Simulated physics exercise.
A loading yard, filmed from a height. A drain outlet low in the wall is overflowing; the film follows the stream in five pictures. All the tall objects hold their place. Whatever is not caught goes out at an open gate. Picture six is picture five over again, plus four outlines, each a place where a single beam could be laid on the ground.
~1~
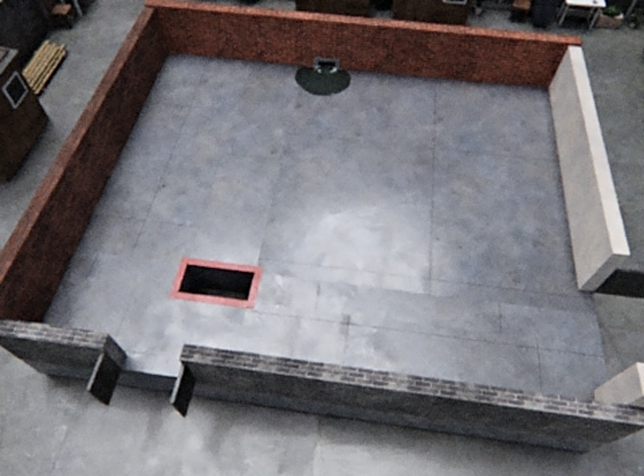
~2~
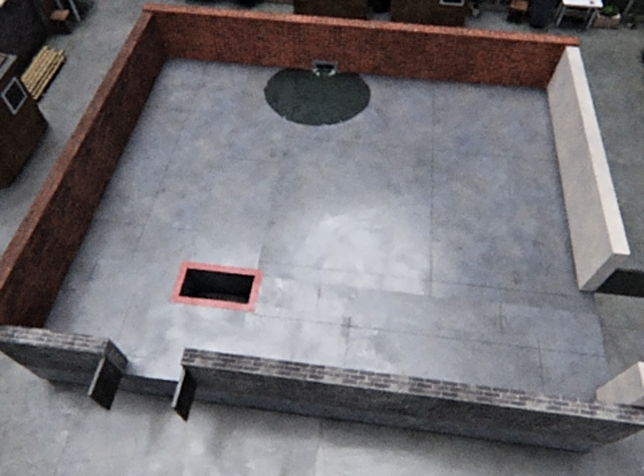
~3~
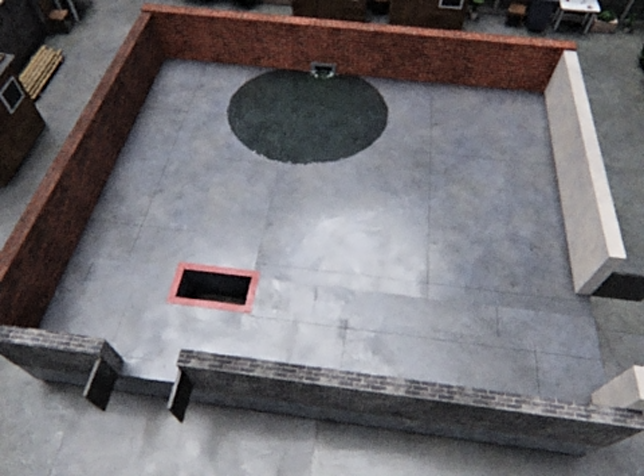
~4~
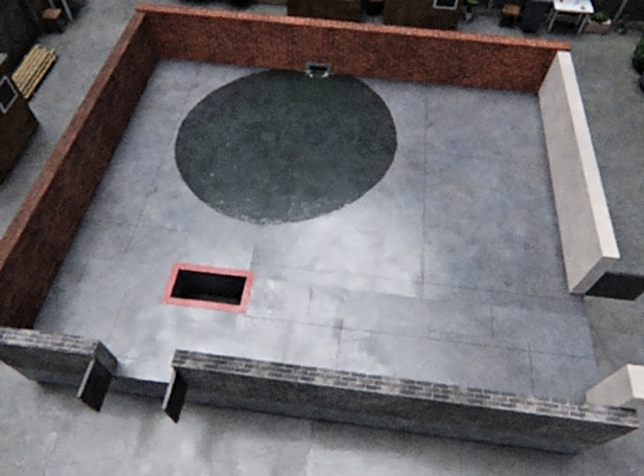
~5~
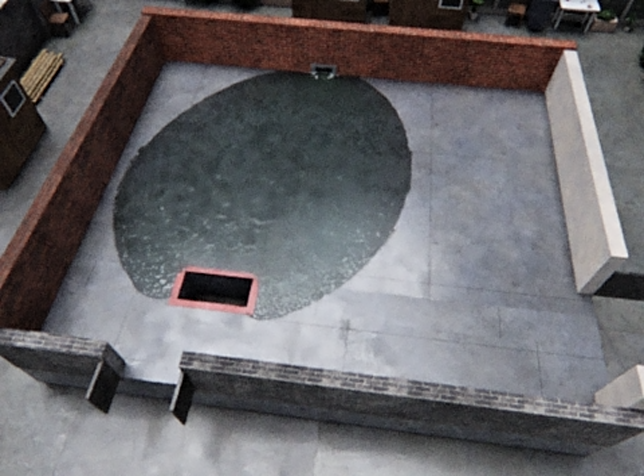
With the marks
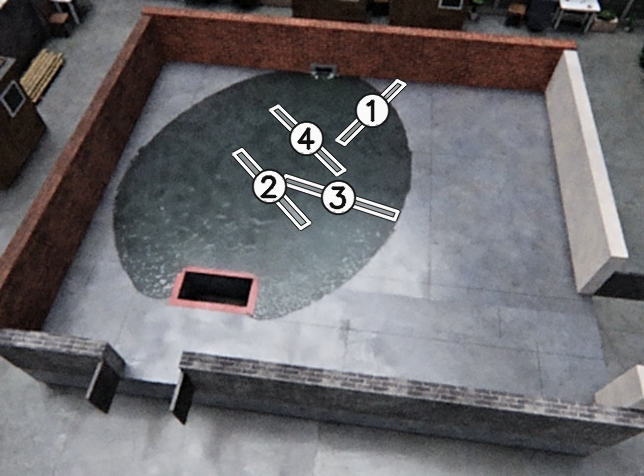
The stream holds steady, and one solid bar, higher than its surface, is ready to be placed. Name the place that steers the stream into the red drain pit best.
The best spot is 1.
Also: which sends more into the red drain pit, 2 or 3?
3 it is.
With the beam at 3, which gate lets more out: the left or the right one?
More leaves on the left.
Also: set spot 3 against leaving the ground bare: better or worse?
It is worse.
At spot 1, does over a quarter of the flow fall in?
Yes.
On the marked copy, 1 from (340, 142) to (401, 82); 2 from (237, 151) to (305, 225); 3 from (283, 179) to (396, 215); 4 from (274, 108) to (340, 172).
With 1, about 38 % of the stream goes into the red drain pit, about 59 % out by the gates.
With 2, about 19 % of the stream goes into the red drain pit, about 74 % out by the gates.
With 3, about 26 % of the stream goes into the red drain pit, about 69 % out by the gates.
With 4, about 21 % of the stream goes into the red drain pit, about 73 % out by the gates.
